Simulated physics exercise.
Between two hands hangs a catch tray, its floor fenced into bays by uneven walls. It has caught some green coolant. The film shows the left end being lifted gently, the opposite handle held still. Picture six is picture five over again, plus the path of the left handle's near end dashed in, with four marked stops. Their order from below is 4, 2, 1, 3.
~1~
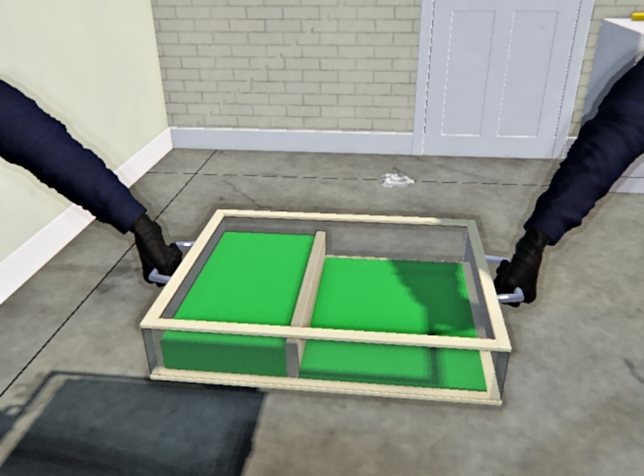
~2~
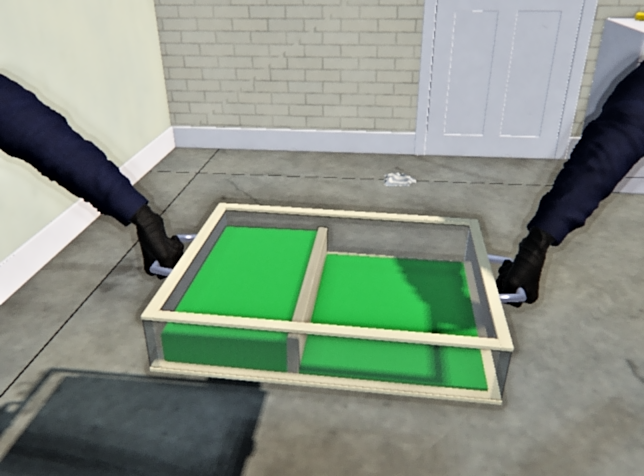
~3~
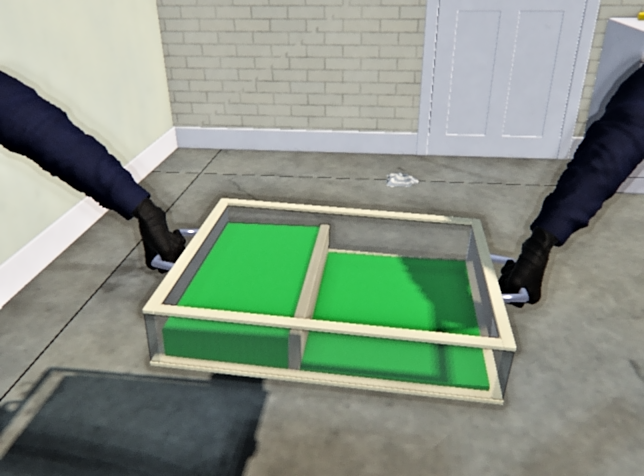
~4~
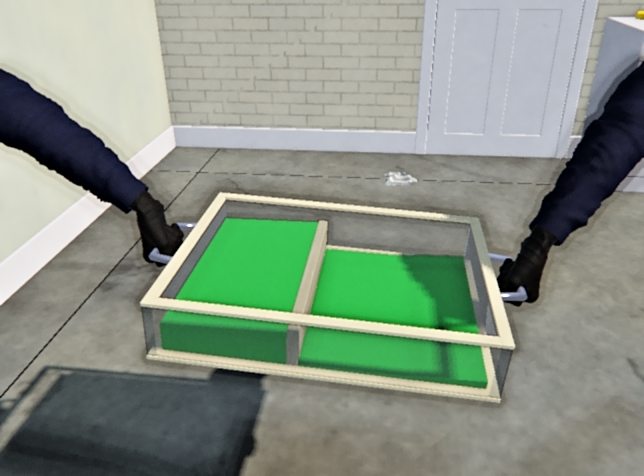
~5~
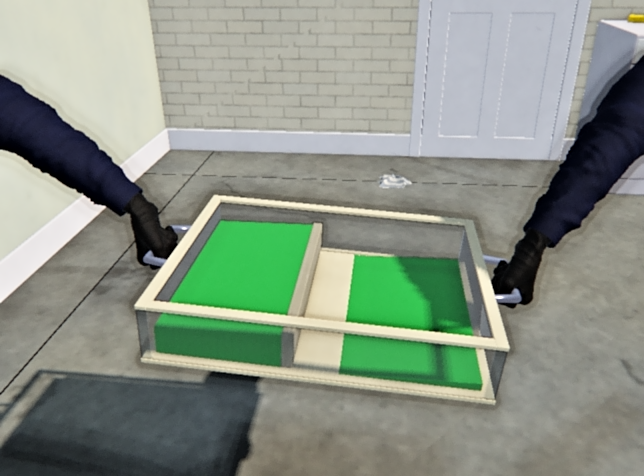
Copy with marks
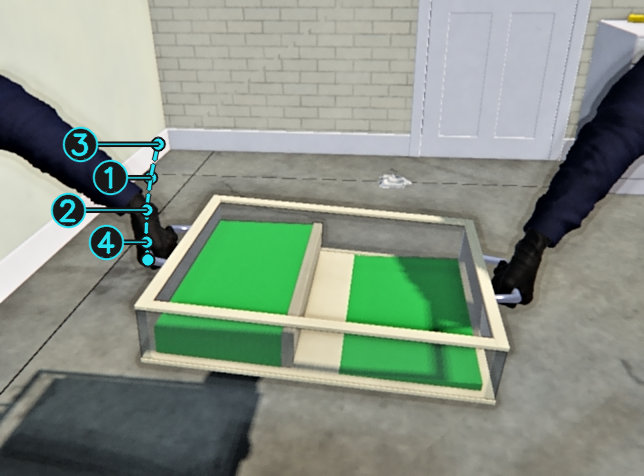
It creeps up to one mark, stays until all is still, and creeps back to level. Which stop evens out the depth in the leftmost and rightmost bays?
3 works best here.
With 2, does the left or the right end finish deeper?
The left end bay.
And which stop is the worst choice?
4.
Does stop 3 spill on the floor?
No.
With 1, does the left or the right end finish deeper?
The left end bay.
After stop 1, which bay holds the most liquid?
That is the left bay.
On the marked copy, 1 at (150, 177); 2 at (146, 210); 3 at (158, 144); 4 at (146, 242).
For stop 1, the left end bay stands much deeper than the other; nothing spills.
For stop 2, the left end bay stands much deeper than the other; nothing spills.
For stop 3, the two end bays stand about equally deep; nothing spills.
For stop 4, the left end bay stands much deeper than the other; nothing spills.
